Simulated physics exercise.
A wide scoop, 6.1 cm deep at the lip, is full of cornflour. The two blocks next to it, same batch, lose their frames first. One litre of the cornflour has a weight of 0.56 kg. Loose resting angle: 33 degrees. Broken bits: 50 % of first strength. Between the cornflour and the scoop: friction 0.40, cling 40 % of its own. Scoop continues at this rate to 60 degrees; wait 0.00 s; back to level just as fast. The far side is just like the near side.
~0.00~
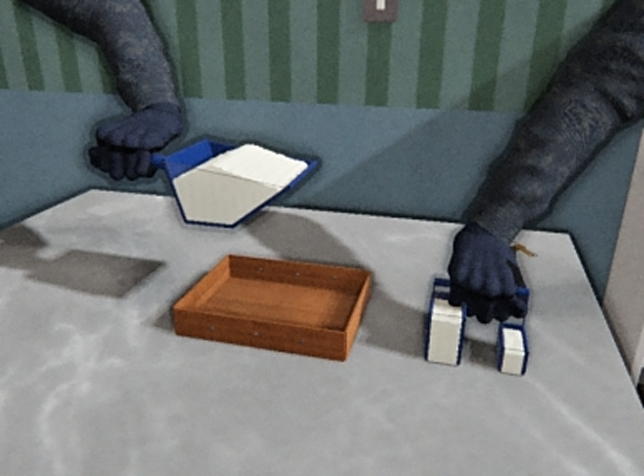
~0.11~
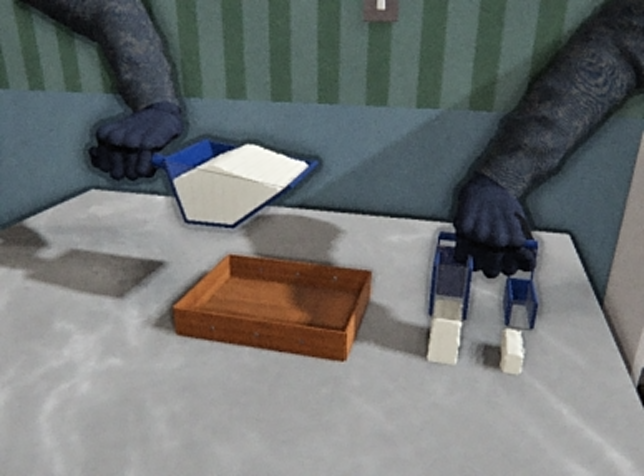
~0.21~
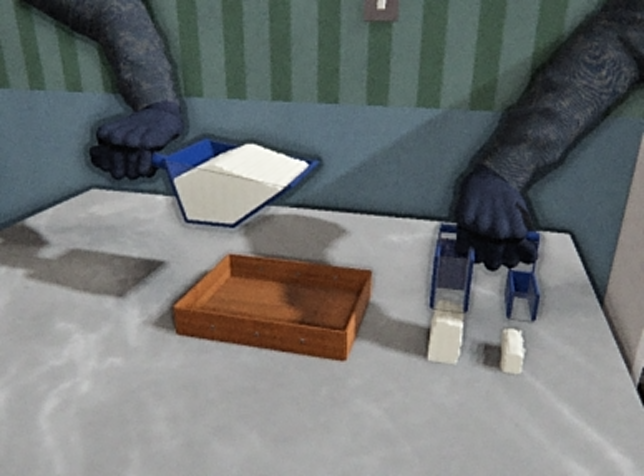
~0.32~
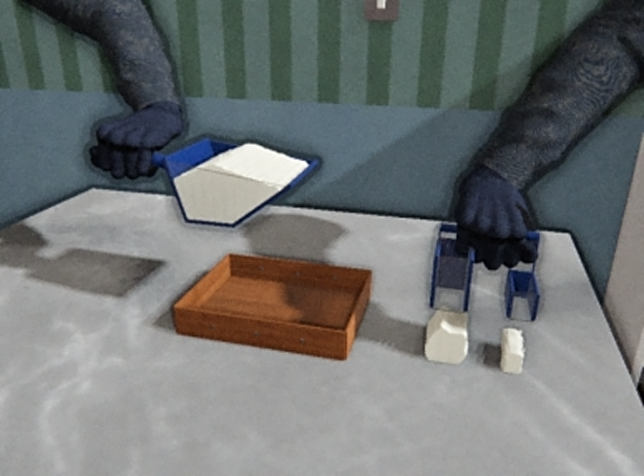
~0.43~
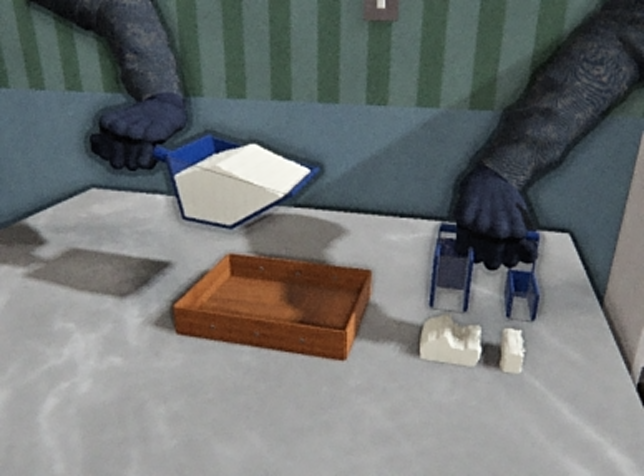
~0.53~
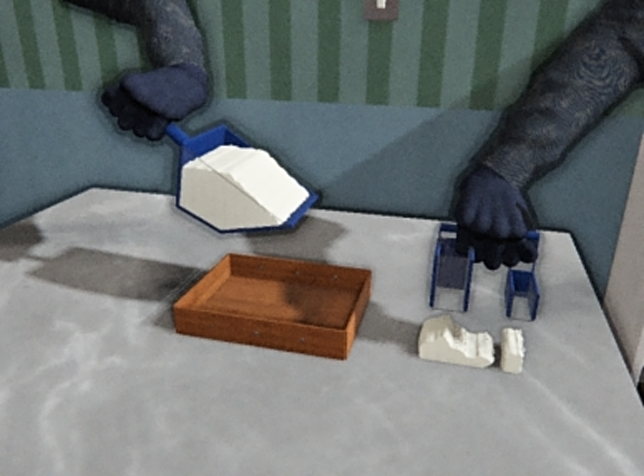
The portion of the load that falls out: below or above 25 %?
My bet: Smaller than 25 %.
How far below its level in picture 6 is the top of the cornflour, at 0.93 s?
About 1.5 centimetres.
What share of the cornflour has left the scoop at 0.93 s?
It works out at roughly 4 percent.
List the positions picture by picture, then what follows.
Lip at (287, 186), tilt 0 degrees; highest point of the cornflour at (210, 166); test blocks 6.6 cm, 3.1 cm high (left to right), in the first frame.
Lip at (288, 186), tilt 0 degrees; highest point of the cornflour at (211, 165); test blocks 6.5 cm, 3.1 cm high (left to right), in the second frame.
Lip at (288, 185), tilt 0 degrees; highest point of the cornflour at (211, 165); test blocks 6.3 cm, 3.1 cm high (left to right), in the third frame.
Lip at (288, 185), tilt 0 degrees; highest point of the cornflour at (211, 165); test blocks 5.4 cm, 3.1 cm high (left to right), in the fourth frame.
Lip at (290, 193), tilt 5 degrees; highest point of the cornflour at (220, 166); test blocks 4.1 cm, 3.1 cm high (left to right), in the fifth frame.
Lip at (290, 224), tilt 27 degrees; highest point of the cornflour at (184, 167); test blocks 4.0 cm, 3.1 cm high (left to right), in the sixth frame.
By 0.71 s, the scoop is at 59 degrees and 0 % has left it.
By 0.93 s, the scoop is at 35 degrees and 4 % has left it.
By 1.14 s, the scoop is at 0 degrees and 7 % has left it.
By 1.36 s, the scoop is at 0 degrees and 7 % has left it.
By 1.63 s, at the end, the scoop is at 0 degrees and 8 % has left it.
